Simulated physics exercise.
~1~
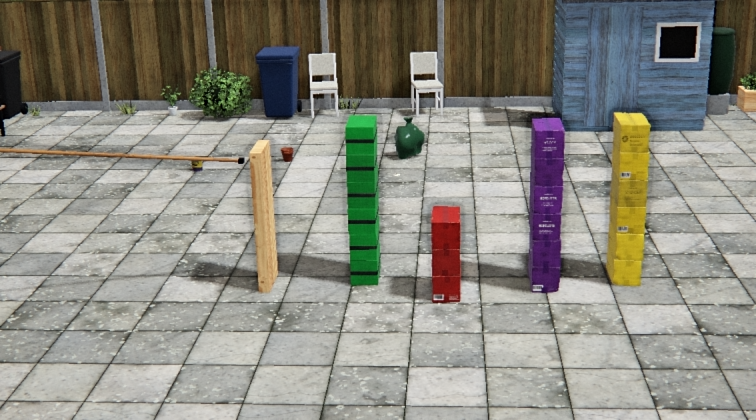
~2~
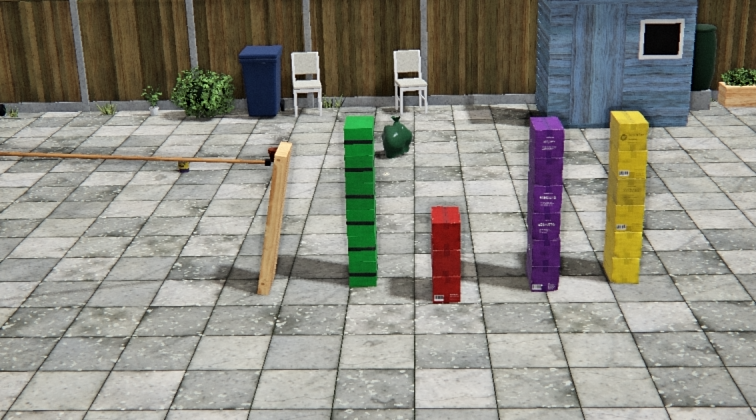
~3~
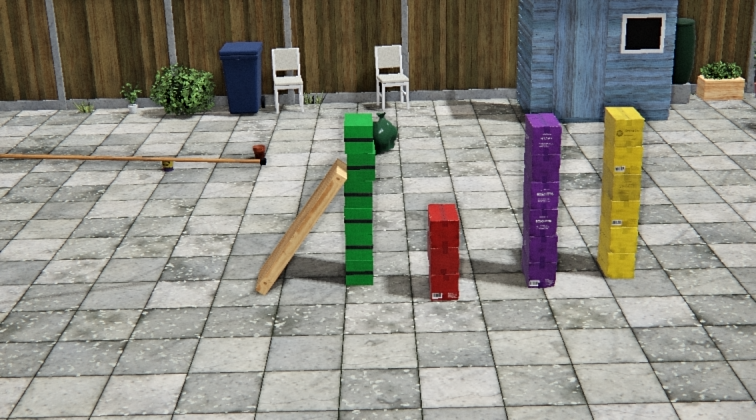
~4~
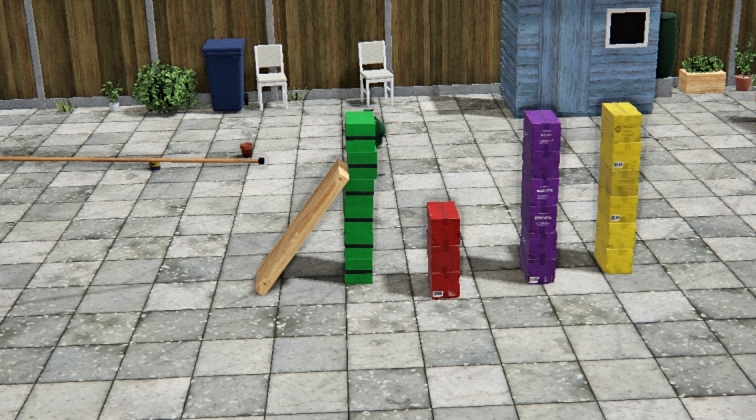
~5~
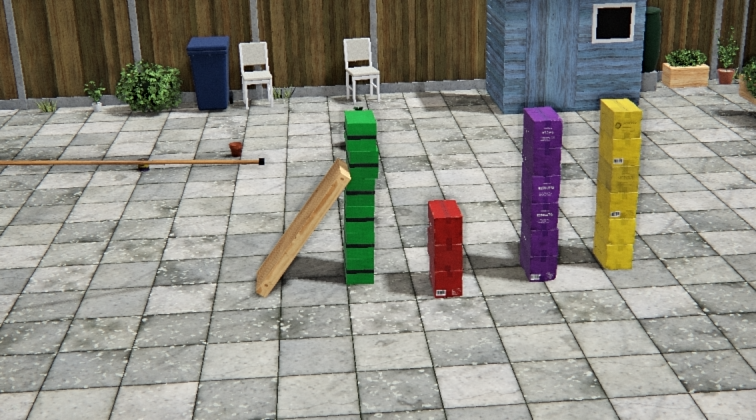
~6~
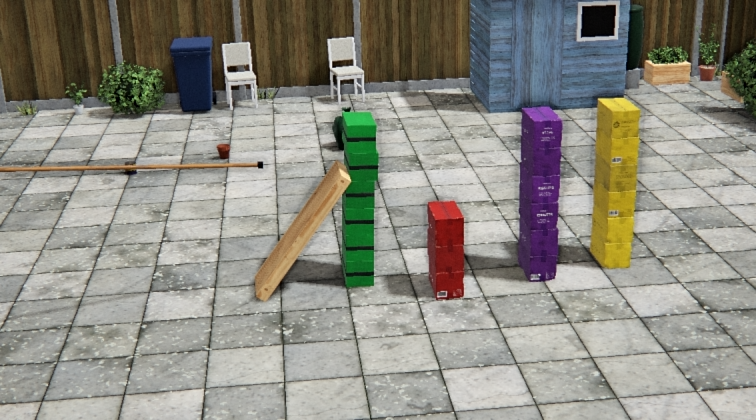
We see a long pole push an upright wooden board on a paved yard so that it tips right and comes to rest leaning against a green stack of cartons, nudging some slightly, while the green, red, purple and yellow stacks all stay standing.
